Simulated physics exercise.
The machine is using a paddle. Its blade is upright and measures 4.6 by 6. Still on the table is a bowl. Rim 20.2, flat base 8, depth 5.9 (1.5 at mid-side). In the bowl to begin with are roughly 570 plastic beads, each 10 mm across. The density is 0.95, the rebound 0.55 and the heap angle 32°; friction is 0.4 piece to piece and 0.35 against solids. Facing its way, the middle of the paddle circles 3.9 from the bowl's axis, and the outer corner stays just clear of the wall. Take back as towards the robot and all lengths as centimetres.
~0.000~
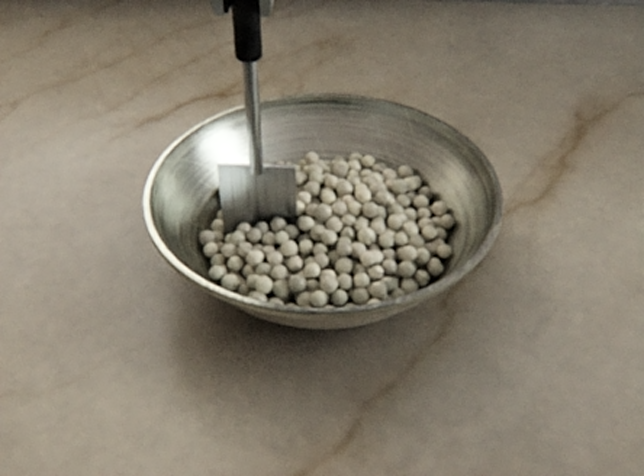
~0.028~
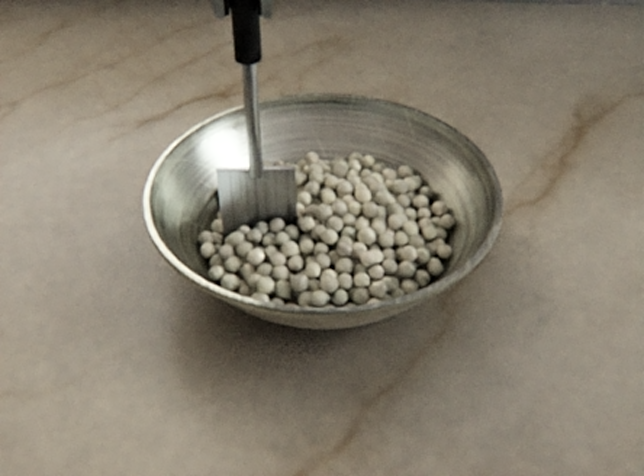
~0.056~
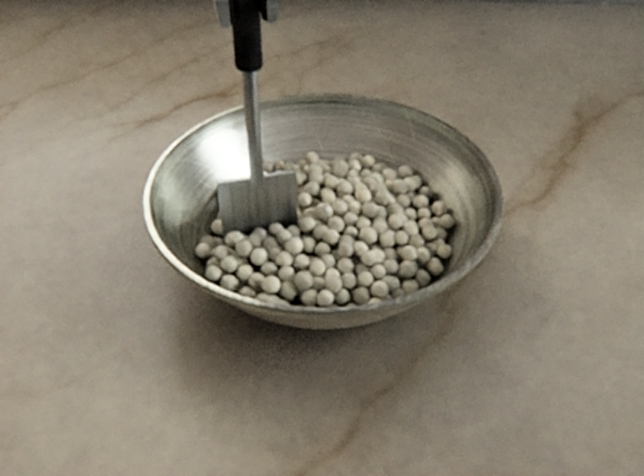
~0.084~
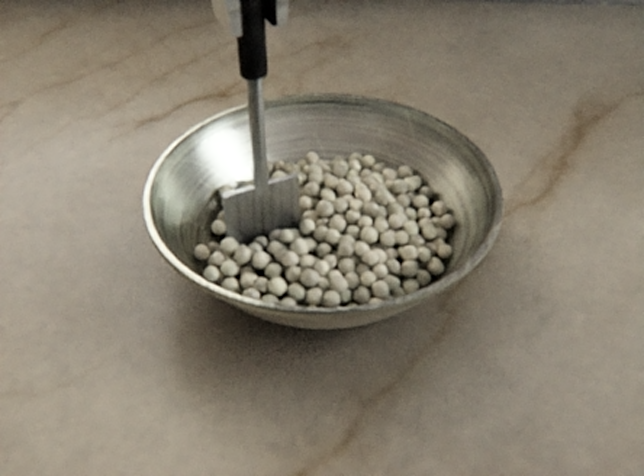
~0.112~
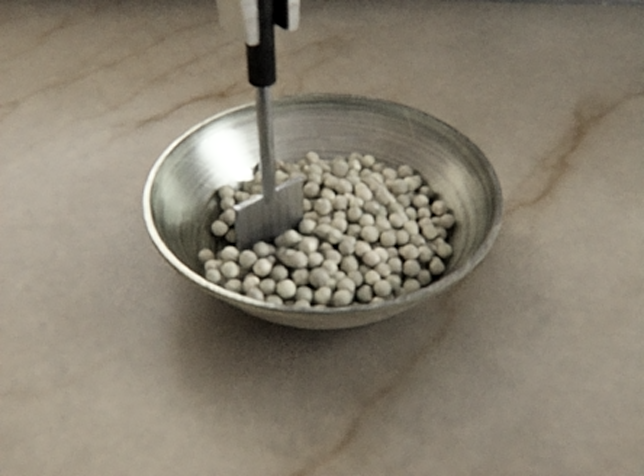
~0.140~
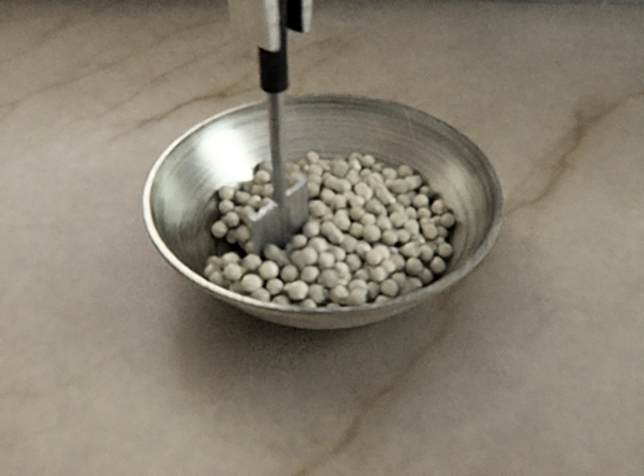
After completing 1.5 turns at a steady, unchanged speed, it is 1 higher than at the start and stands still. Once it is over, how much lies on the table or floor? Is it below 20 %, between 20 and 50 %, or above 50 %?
Below 20 %.
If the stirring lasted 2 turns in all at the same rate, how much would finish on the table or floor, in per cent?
It would be around 5 per cent.
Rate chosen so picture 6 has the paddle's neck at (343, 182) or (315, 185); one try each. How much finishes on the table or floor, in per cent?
It comes to close to 30 per cent and close to 15 per cent.
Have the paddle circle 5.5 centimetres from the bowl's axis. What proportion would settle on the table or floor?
In that case some 5 per cent.
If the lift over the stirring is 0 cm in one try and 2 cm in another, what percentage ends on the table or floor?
Some 5 and some 0 per cent.
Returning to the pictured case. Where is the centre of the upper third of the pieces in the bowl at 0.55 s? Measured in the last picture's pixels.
Around pixel (333, 143).
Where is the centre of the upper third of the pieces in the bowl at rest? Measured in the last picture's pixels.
Roughly pixel (392, 199).
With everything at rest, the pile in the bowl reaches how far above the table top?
Height: Roughly 6.0 cm.
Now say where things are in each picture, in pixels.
In the first picture, paddle neck at (255, 144), 0° round; upper third of the load around (339, 219), from x 210 to 445, top at y 160; 570 in the bowl.
In the second picture, paddle neck at (254, 146), 5° round; upper third of the load around (339, 220), from x 205 to 445, top at y 160.
In the third picture, paddle neck at (255, 154), 17° round; upper third of the load around (336, 225), from x 205 to 445, top at y 160.
In the fourth picture, paddle neck at (260, 163), 30° round; upper third of the load around (333, 234), from x 200 to 445, top at y 160.
In the fifth picture, paddle neck at (268, 170), 43° round; upper third of the load around (334, 239), from x 205 to 445, top at y 160.
In the sixth picture, paddle neck at (279, 177), 56° round; upper third of the load around (340, 243), from x 215 to 450, top at y 160; 570 in the bowl.
By 0.55 s, 246° round, highest piece 7 above the table; 564 in the bowl, 5 on the table or floor, 1 in flight or on the tool.
By 0.95 s, 76° round, highest piece 7 above the table; 559 in the bowl, 11 on the table or floor.
By 1.35 s, 180° round, highest piece 6 above the table; 559 in the bowl, 11 on the table or floor.
By 2.05 s, 180° round, highest piece 6 above the table; 559 in the bowl, 11 on the table or floor.
Final count, 559 in the bowl, 11 on the table or floor. That is 2 % on the table or floor.
